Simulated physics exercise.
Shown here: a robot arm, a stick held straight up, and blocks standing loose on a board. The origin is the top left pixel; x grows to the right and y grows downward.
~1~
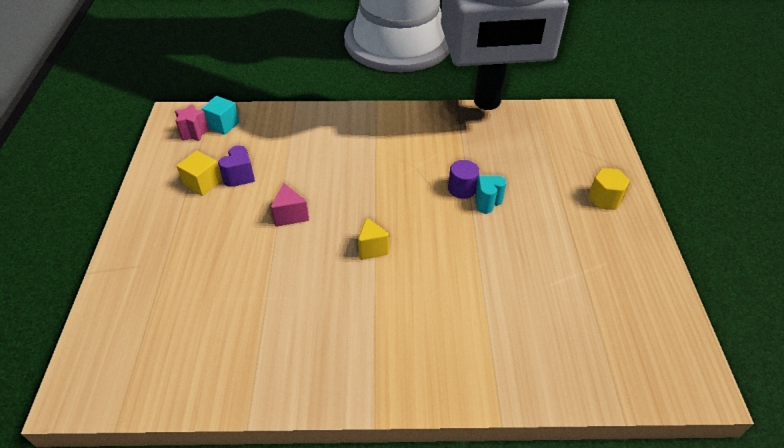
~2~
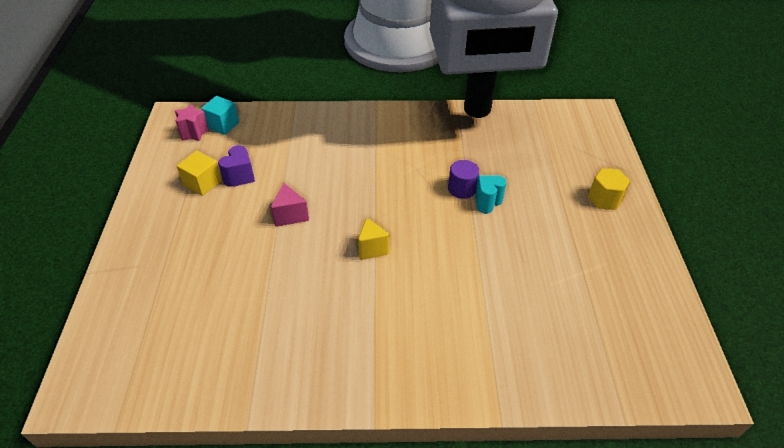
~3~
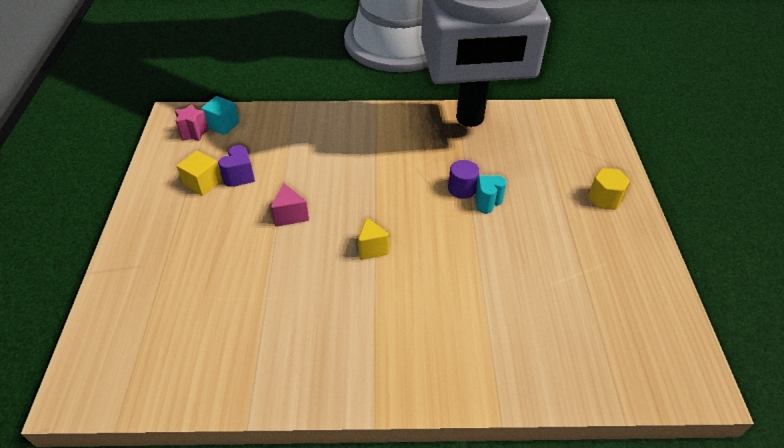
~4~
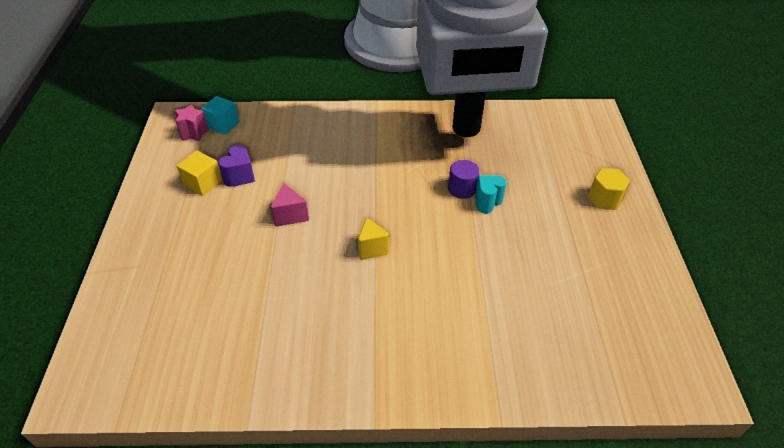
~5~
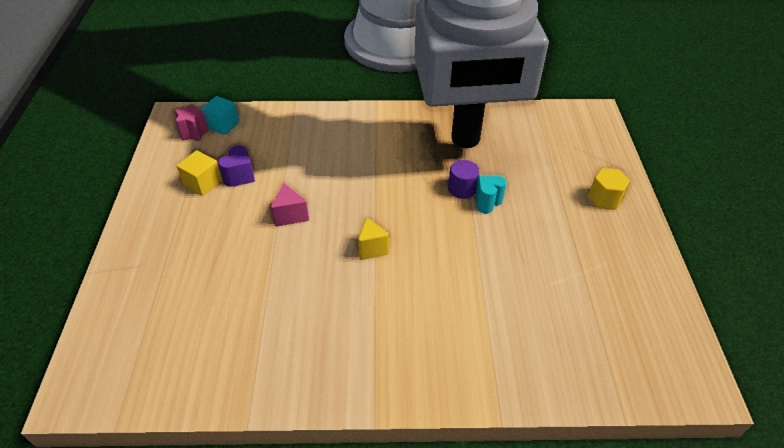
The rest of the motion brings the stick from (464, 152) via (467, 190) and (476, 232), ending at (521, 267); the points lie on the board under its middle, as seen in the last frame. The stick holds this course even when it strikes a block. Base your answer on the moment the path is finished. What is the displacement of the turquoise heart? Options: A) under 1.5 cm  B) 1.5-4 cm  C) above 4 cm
Choice B: 1.5-4 cm.
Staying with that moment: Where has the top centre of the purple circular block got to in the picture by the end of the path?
Just about (451, 224).
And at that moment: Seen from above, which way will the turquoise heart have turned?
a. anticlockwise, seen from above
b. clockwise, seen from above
Choice a: Anticlockwise, seen from above.
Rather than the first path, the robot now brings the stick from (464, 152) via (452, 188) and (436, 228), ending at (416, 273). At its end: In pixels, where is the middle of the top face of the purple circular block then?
At (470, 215).
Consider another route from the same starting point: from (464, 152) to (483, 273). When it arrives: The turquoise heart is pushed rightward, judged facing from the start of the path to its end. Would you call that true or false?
False.
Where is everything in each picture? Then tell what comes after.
The first frame shows stick tip at (487, 103); block tops, purple circular block at (465, 169); turquoise heart at (491, 182).
The second frame shows stick at (477, 111); blocks unchanged.
The third frame shows stick at (470, 120); blocks unchanged.
The fourth frame shows stick at (466, 130); blocks unchanged.
The fifth frame shows stick at (465, 140); purple circular block at (465, 169); turquoise heart at (491, 182).
The first path, step by step. One third of the way, stick at (469, 178); purple circular block at (461, 190); turquoise heart at (494, 185).
Two thirds of the way, stick at (478, 221); purple circular block at (451, 223); turquoise heart at (502, 197), turned 100° anticlockwise.
At the end, stick at (524, 256); purple circular block at (451, 224); turquoise heart at (502, 197), turned 100° anticlockwise.
